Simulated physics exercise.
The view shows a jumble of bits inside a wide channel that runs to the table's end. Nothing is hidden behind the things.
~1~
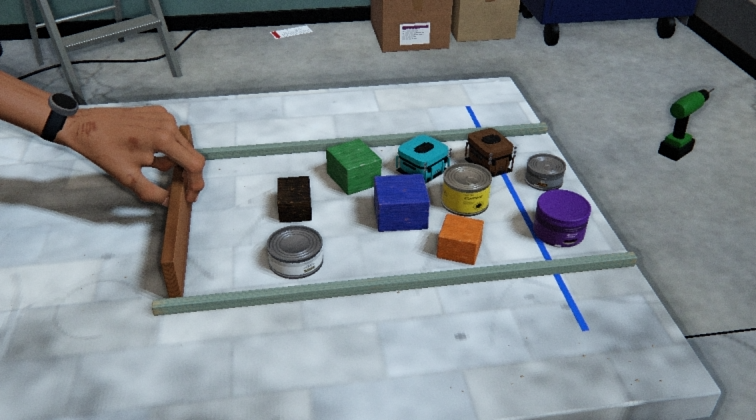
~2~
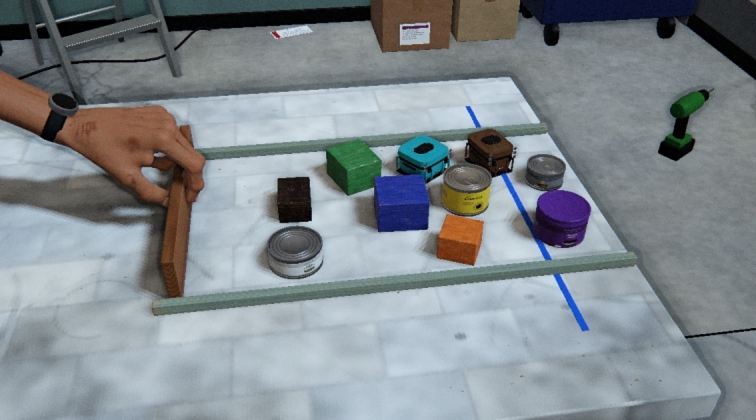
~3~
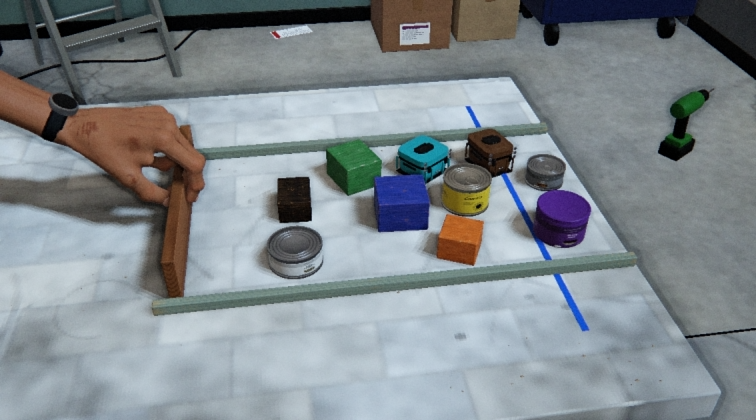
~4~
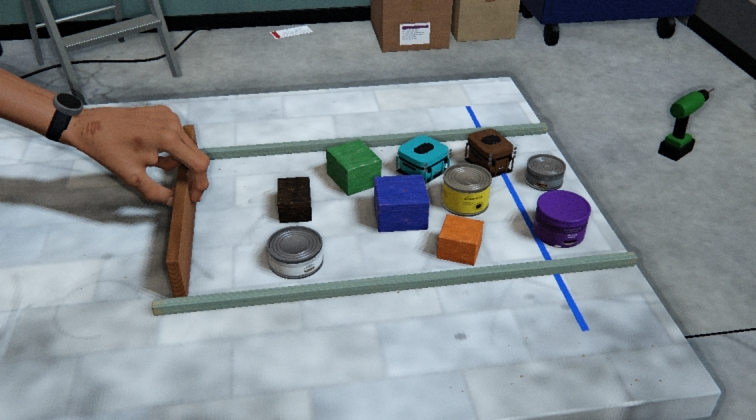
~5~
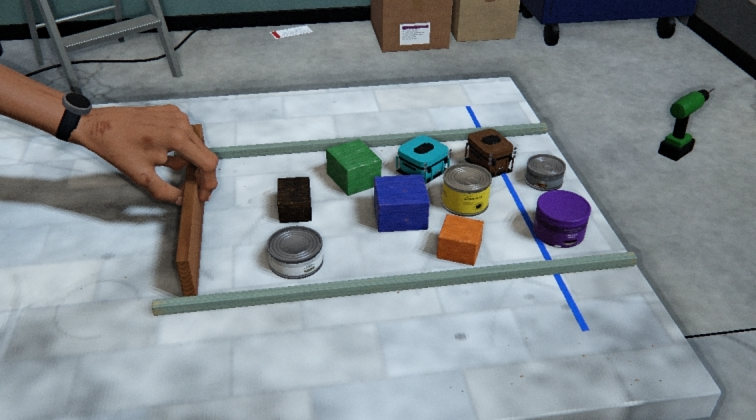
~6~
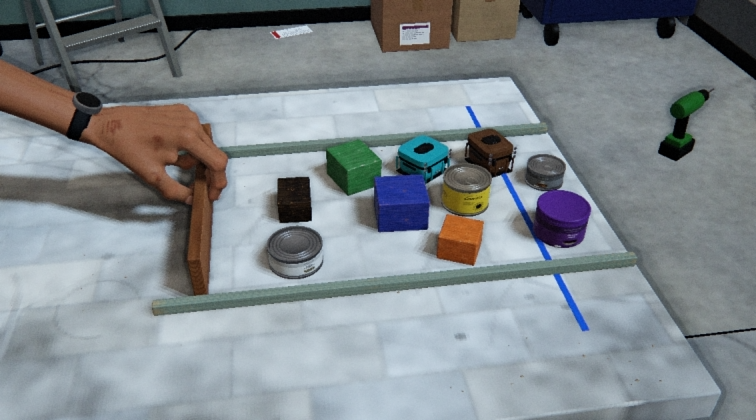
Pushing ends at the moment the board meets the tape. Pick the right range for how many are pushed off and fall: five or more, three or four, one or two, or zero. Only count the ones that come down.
The right range is three or four.
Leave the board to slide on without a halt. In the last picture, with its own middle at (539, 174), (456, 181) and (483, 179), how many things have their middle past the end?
Per position: 7 / 0 / 1.
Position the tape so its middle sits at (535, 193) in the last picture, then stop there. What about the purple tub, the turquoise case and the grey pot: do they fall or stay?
The purple tub is no longer there; as for the turquoise case, it is no longer there; and the grey pot is no longer there.
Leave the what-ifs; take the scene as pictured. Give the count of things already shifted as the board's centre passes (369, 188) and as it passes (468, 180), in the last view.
At the first spot 6, then 10.
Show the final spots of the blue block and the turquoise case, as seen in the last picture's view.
Looks like one lands around (575, 186), and the other around (550, 137).
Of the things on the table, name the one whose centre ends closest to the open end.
That one is the turquoise case.
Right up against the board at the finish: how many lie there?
So the total is 3.
Soon after, none off yet; grey pot at rest near (545, 173); purple tub at rest near (561, 219); brown case at rest near (490, 153).
At rest, the number that fall off is three or four; fallen, yellow pot, brown case, purple tub and grey pot.
